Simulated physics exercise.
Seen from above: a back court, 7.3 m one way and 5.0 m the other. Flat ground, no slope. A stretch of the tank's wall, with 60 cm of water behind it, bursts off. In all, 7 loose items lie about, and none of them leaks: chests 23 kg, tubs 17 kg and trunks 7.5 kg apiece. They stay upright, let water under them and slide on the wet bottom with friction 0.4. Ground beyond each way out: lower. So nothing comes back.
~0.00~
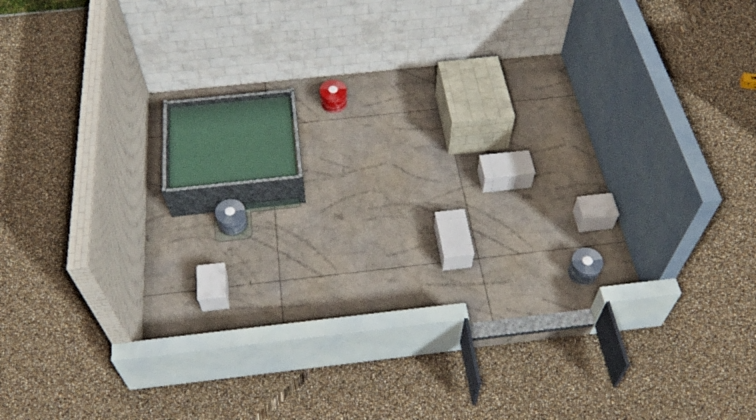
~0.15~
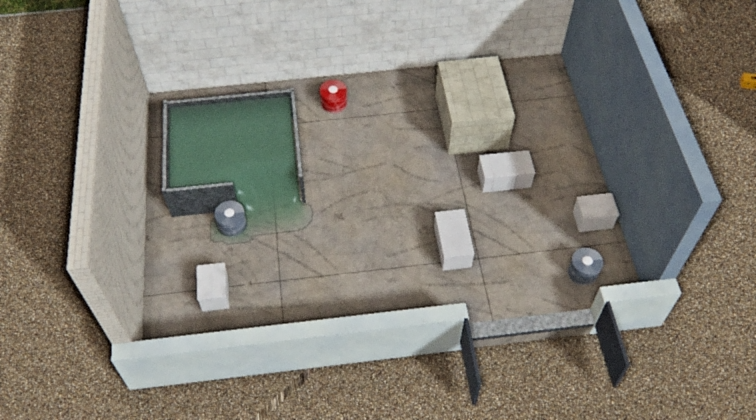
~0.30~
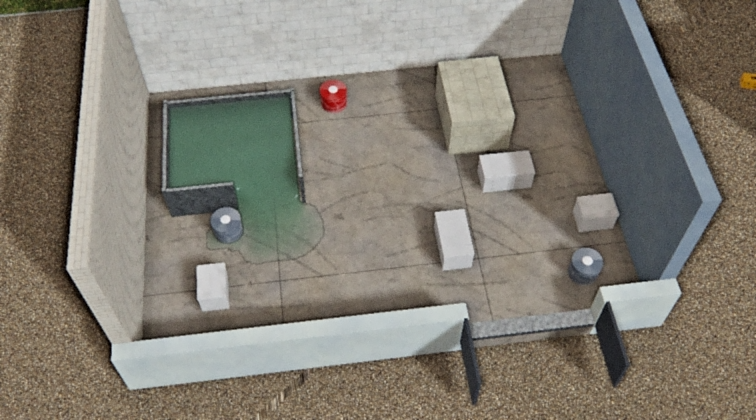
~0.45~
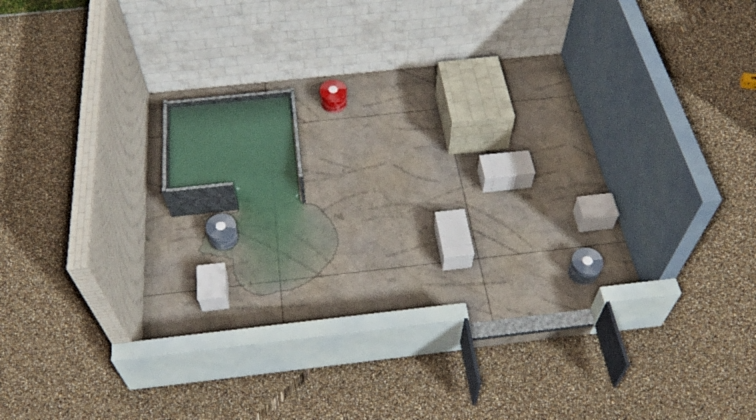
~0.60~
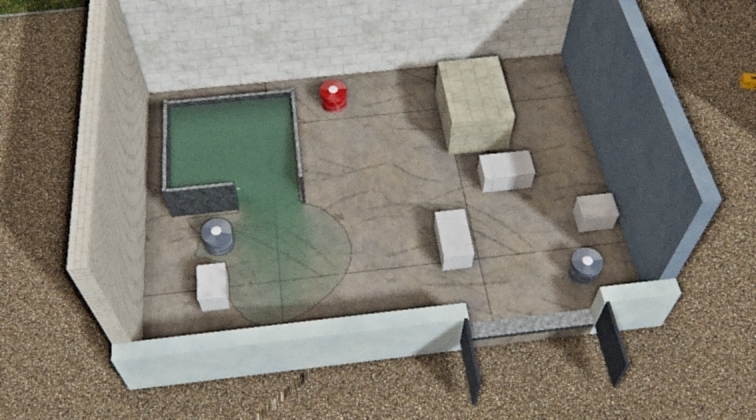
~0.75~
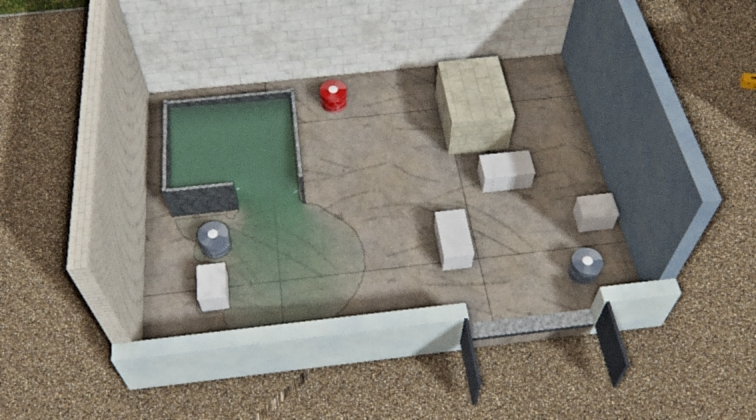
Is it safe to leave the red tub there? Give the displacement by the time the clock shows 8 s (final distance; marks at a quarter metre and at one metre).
Observation: Red tub scarcely moves.
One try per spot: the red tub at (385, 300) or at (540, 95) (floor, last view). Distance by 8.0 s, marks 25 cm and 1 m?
Well, it gets swept off on the first try and scarcely moves on the second.
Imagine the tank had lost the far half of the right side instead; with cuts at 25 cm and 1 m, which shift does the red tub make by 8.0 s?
I'd expect the red tub to have ended up far off.
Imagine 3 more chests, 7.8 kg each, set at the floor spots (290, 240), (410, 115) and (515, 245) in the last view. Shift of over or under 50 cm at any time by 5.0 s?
Result, in listed order: Exceeded / not exceeded / exceeded.
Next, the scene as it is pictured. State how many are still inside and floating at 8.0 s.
At that moment it comes to 2.
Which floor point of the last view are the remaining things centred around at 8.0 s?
Mean floor pixel: About (415, 186).
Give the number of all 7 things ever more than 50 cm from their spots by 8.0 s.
All told, that gives 4.
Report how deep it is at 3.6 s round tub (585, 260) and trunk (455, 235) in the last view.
Depth approx. 6 cm / 3 cm.
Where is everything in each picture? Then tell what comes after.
The red tub at (333, 90) rests on the ground; 3.4 m2 under water; 0 of 7 have shifted, in the first picture.
The red tub at (333, 90) rests on the ground; 3.9 m2 under water; 0 of 7 have shifted, in the second picture.
The red tub at (333, 90) rests on the ground; water covers 4.5 m2; 1 of 7 have shifted, in the third picture.
The red tub at (333, 90) rests on the ground; water covers 5.5 m2; 1 of 7 have shifted, in the fourth picture.
The red tub at (333, 90) rests on the ground; 6.6 m2 under water; 1 of 7 have shifted, in the fifth picture.
The red tub at (333, 90) rests on the ground; water covers 7.7 m2; 1 of 7 have shifted, in the sixth picture.
After 1.6 s the red tub is near (333, 90), 0.0 m from its start, aground; 0 of 7 are out; 0 afloat.
After 3.6 s the red tub is near (333, 90), 0.0 m from its start, aground; 0 of 7 are out; 0 afloat.
After 5.6 s the red tub is near (333, 90), 0.0 m from its start, aground; 0 of 7 are out; 3 afloat.
After 8.0 s the red tub is near (333, 90), 0.0 m from its start, aground; 0 of 7 are out; 2 afloat.
